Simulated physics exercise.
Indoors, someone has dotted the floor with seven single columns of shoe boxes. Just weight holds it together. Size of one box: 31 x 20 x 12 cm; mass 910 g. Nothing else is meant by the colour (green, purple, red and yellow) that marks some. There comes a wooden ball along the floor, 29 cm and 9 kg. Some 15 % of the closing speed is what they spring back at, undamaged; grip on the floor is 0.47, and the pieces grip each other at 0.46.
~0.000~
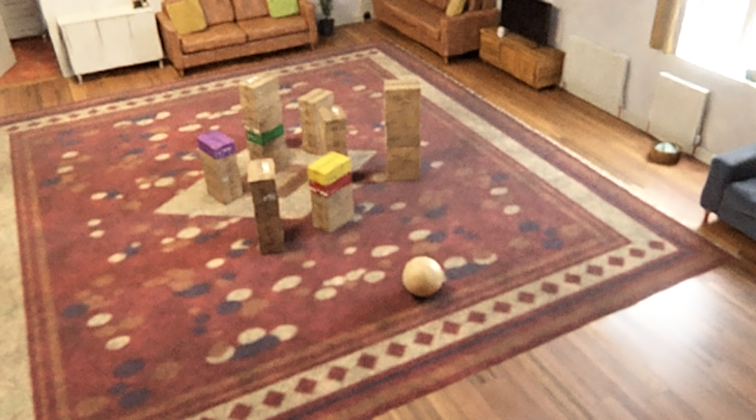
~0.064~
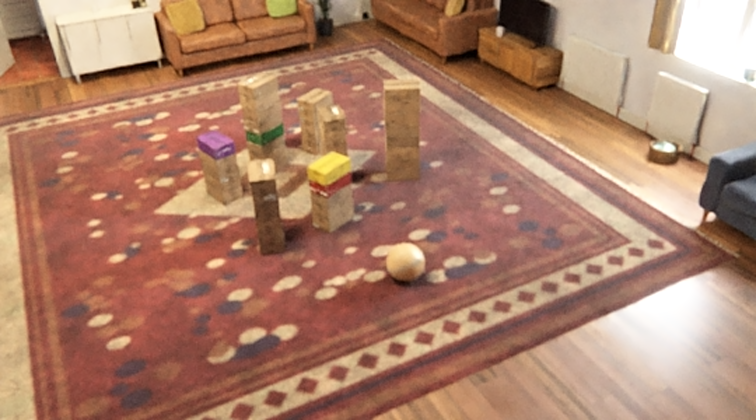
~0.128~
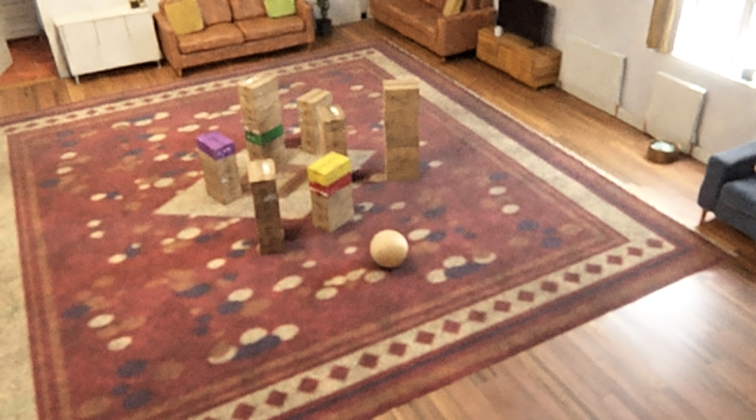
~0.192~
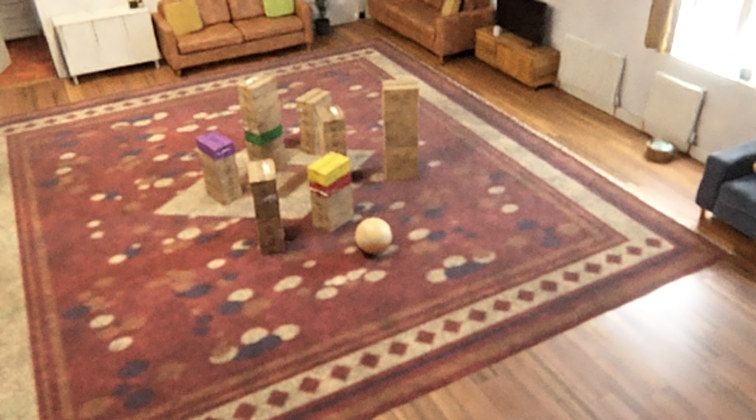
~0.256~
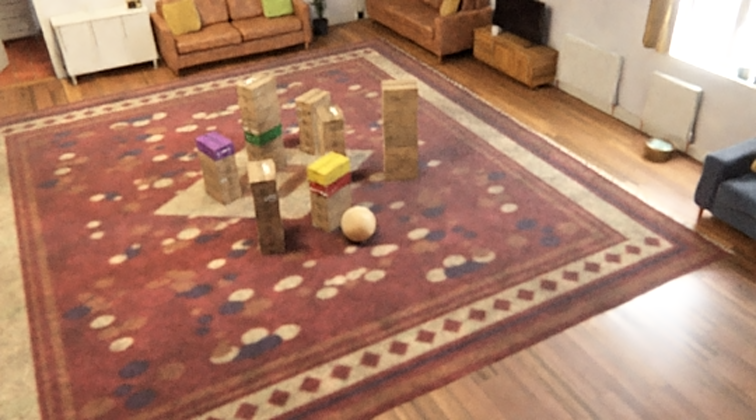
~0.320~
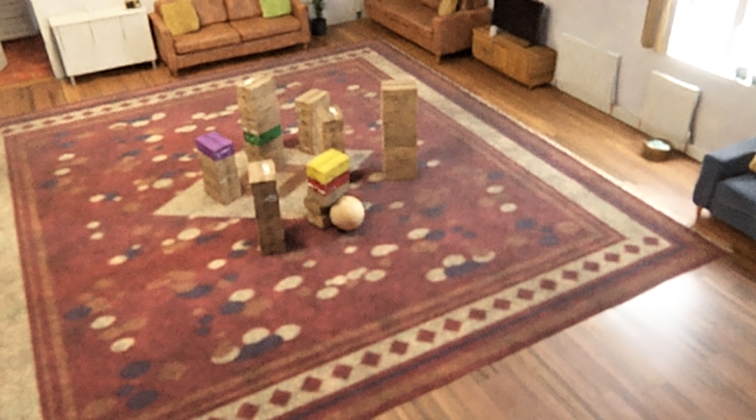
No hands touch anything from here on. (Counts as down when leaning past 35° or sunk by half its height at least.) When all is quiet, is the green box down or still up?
When everything settles, the green box is still upright.
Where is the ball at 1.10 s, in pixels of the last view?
Around (289, 155).
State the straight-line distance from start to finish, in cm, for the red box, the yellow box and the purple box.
Moved: Red 45, yellow 50, purple 0.
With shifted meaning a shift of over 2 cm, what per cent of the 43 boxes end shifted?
That comes to 50 in a hundred.
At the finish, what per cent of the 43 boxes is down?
Around 10 per cent, I'd say.
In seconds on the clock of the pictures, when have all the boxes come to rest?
It all settles by about 2.5 s.
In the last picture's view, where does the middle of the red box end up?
End point in last frame: Roughly (299, 214).
After 0.56 s, ball still moving; 4 of the 43 boxes down; green box unmoved; red box on its side.
After 1.10 s, ball still moving; 4 of the 43 boxes down; green box 29 mm from its place; yellow box upside down.
In the end (2.7 s), ball rolling away; 4 of the 43 boxes down; green box 7 cm from its place; yellow box upside down; red box 35 cm lower. From the last view, middles, green box near (258, 131), yellow box near (347, 219).
